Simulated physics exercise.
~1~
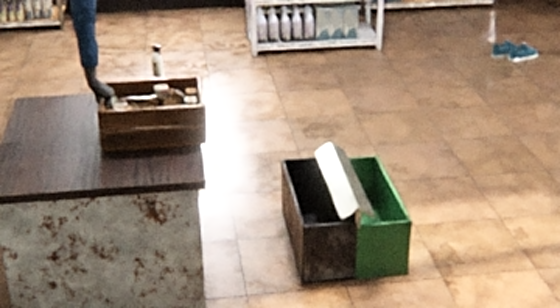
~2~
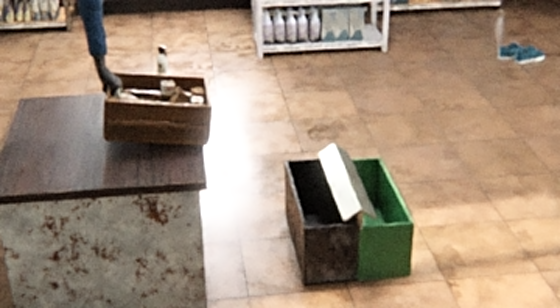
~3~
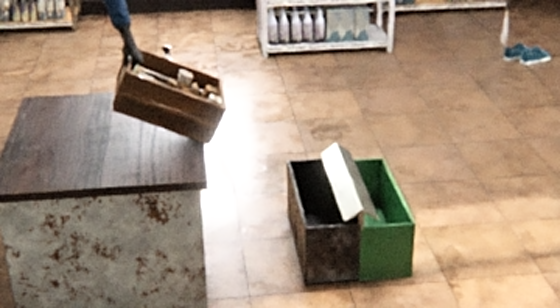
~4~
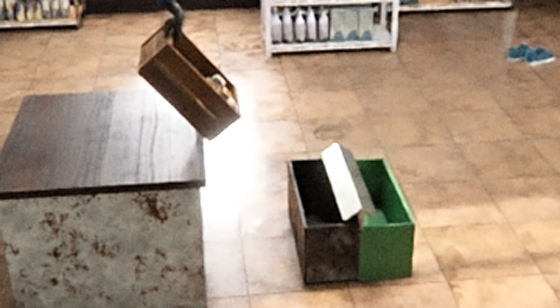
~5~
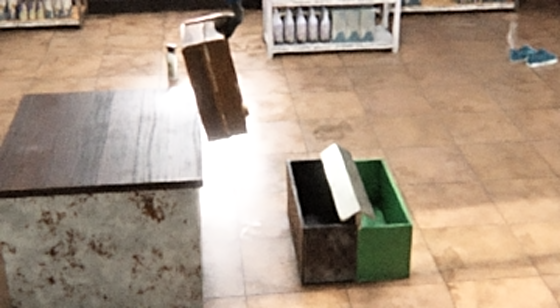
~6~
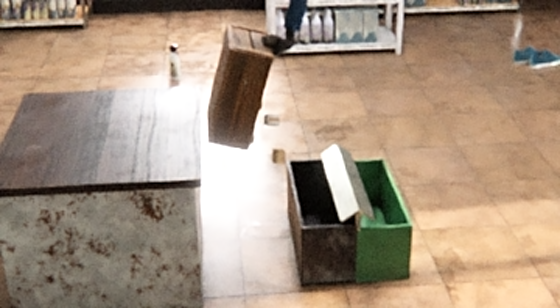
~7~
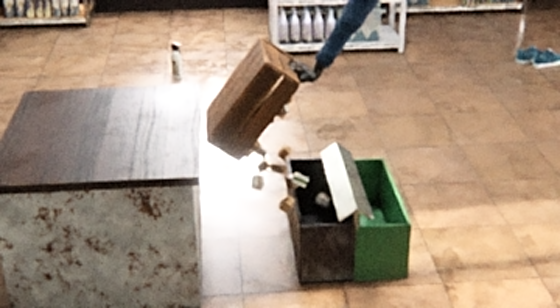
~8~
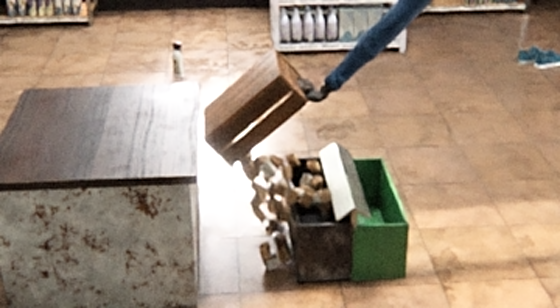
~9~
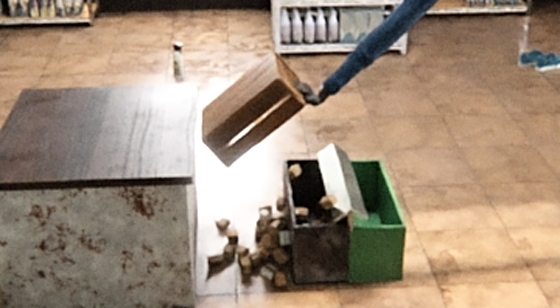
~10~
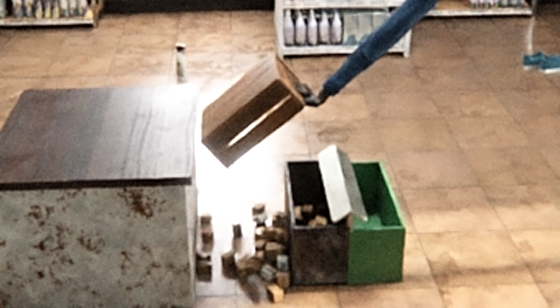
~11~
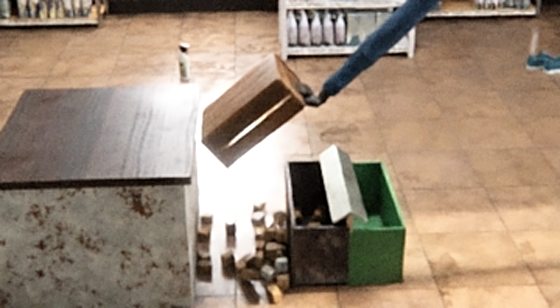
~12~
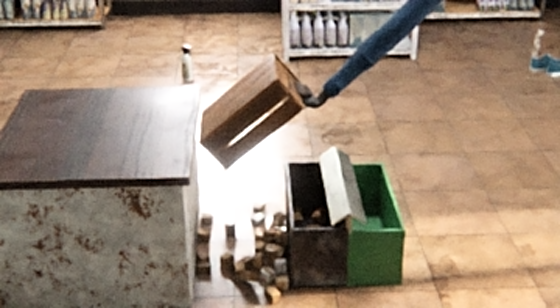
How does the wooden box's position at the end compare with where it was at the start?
At the start it sits upright on top of the bench, near its right end. At the end it is farther to the right, held tipped over in the air just past the bench's edge.
